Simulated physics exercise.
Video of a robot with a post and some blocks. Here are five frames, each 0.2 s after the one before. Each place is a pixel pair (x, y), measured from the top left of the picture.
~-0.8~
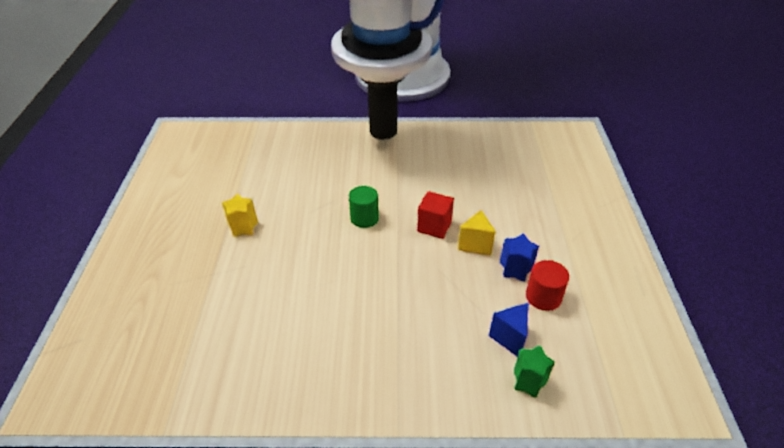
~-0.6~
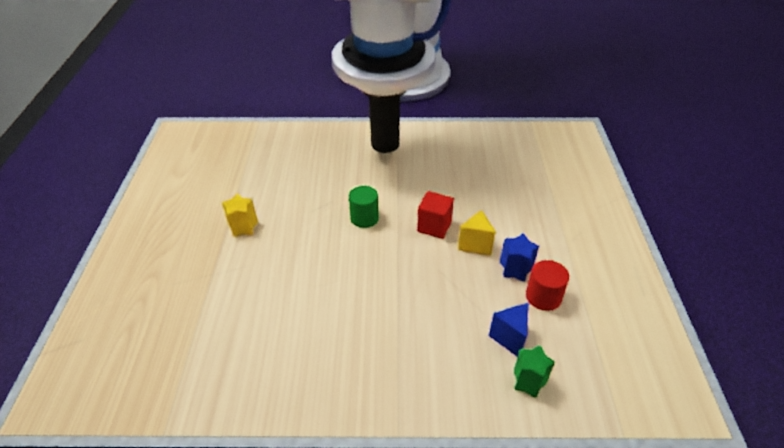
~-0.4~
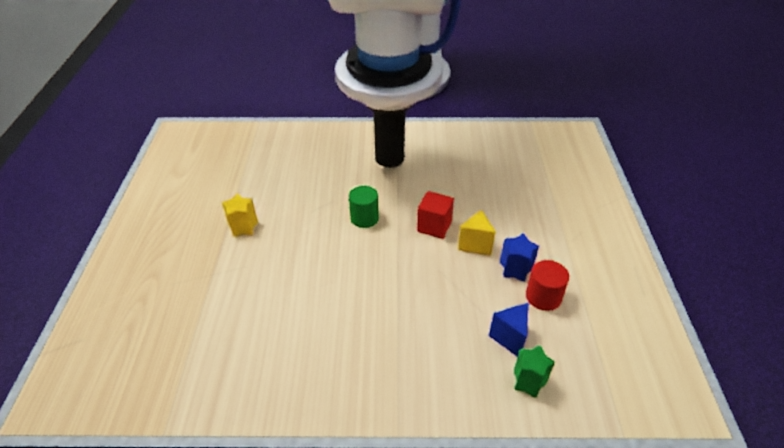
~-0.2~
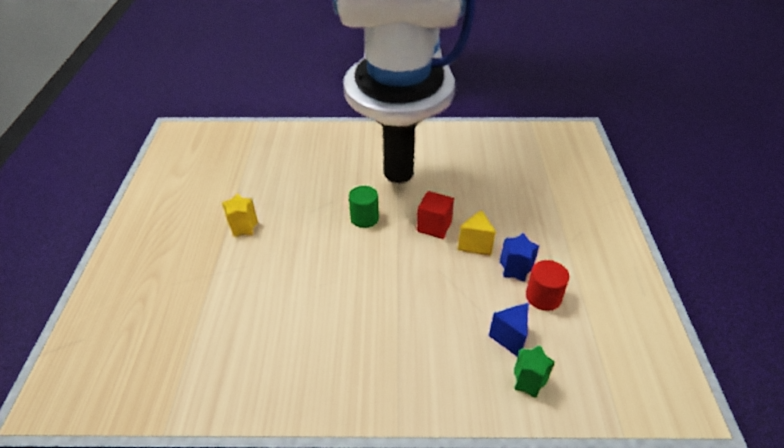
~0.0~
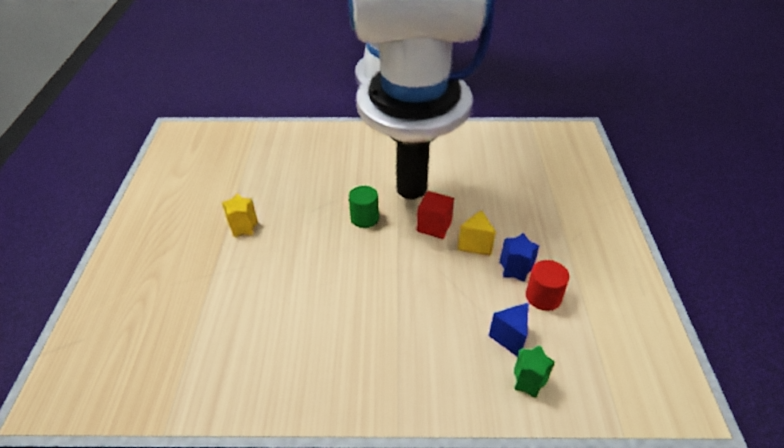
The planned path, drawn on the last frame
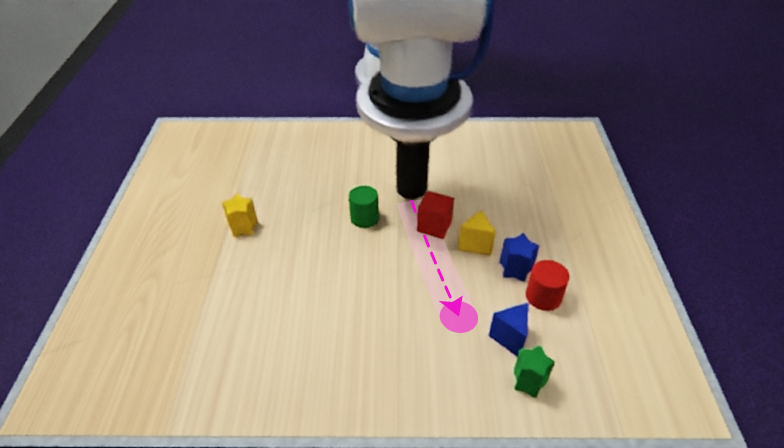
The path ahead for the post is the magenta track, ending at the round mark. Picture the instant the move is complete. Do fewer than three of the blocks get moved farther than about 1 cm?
Short answer: Yes.
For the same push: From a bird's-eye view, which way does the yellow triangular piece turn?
Looking down, my answer is that the yellow triangular piece rotates anticlockwise.
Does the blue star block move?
No
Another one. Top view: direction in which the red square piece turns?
Looking down on the board, it turns counter-clockwise.
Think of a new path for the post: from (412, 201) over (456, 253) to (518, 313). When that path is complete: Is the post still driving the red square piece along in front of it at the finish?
The answer is no.
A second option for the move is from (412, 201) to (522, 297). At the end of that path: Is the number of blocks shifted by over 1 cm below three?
Short answer: No.
The line goes from (412, 201) directly to (459, 317).
On the path given first. One third of the way, post at (425, 225); red square piece at (455, 225); yellow triangular piece at (484, 224), turned 25° anticlockwise.
Two thirds of the way, post at (441, 262); red square piece at (475, 242), turned 40° anticlockwise; yellow triangular piece at (495, 228), turned 60° anticlockwise.
At the end, post at (461, 305); red square piece at (475, 242), turned 40° anticlockwise; yellow triangular piece at (495, 228), turned 60° anticlockwise; blue triangular piece unmoved; blue star block unmoved.
